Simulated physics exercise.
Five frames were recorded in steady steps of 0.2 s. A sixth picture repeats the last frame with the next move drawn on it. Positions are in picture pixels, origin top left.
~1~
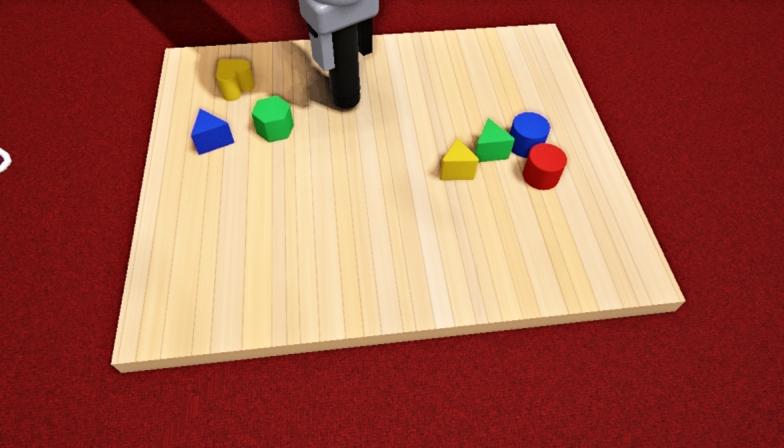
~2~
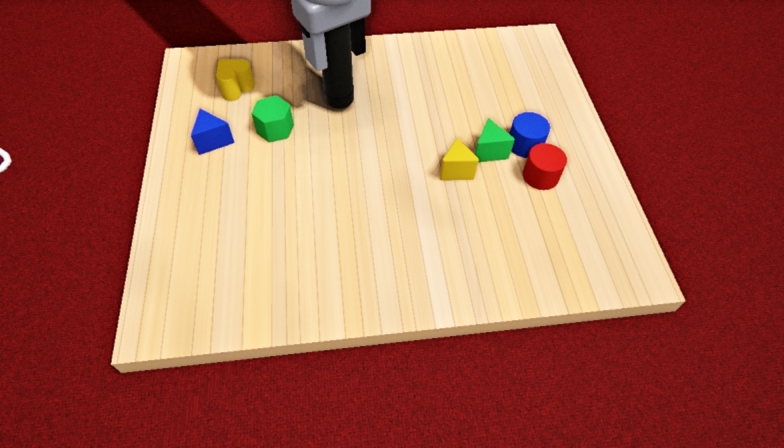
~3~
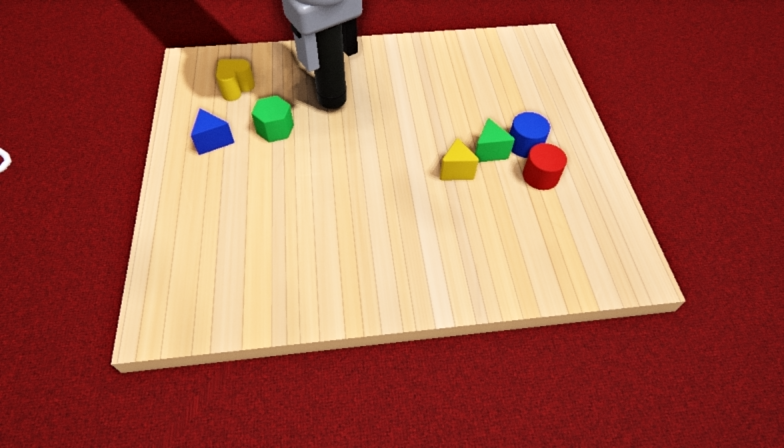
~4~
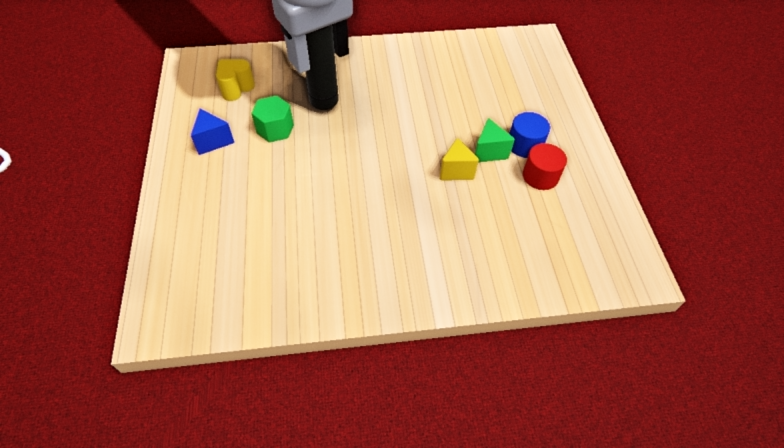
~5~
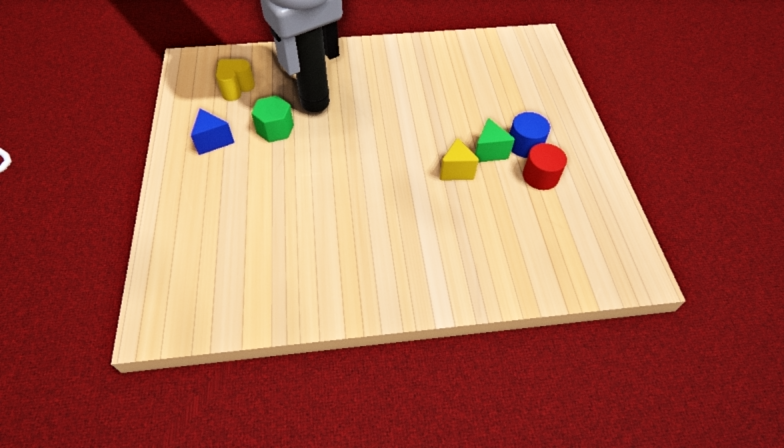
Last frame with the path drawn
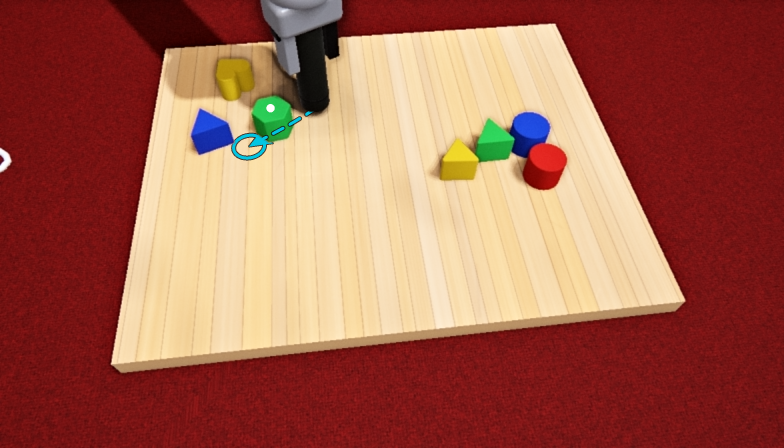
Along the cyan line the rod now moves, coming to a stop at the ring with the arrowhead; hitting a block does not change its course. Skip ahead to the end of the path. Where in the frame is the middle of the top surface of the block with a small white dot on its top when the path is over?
I think it will end close to (209, 135).
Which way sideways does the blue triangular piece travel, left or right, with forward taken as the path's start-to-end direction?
Facing from start to end, it shifts right.
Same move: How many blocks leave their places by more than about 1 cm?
Two move.
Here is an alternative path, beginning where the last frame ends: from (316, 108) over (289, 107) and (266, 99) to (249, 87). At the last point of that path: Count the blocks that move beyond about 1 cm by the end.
The answer is one block, counting only moves over 1 cm.
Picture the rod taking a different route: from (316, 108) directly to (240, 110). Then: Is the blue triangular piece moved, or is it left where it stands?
When the path is over, the blue triangular piece is still on its spot.
The line goes from (316, 108) via (295, 121) and (273, 134), ending at (249, 146); the dot is on the green hexagon.
What follows on the original path. One third of the way, rod at (293, 117); green hexagon at (259, 113).
Two thirds of the way, rod at (271, 129); blue triangular piece at (198, 122), turned 20° clockwise; green hexagon at (235, 123), turned 20° clockwise.
At the end, rod at (248, 141); blue triangular piece at (182, 125), turned 75° clockwise; green hexagon at (209, 135), turned 25° clockwise.
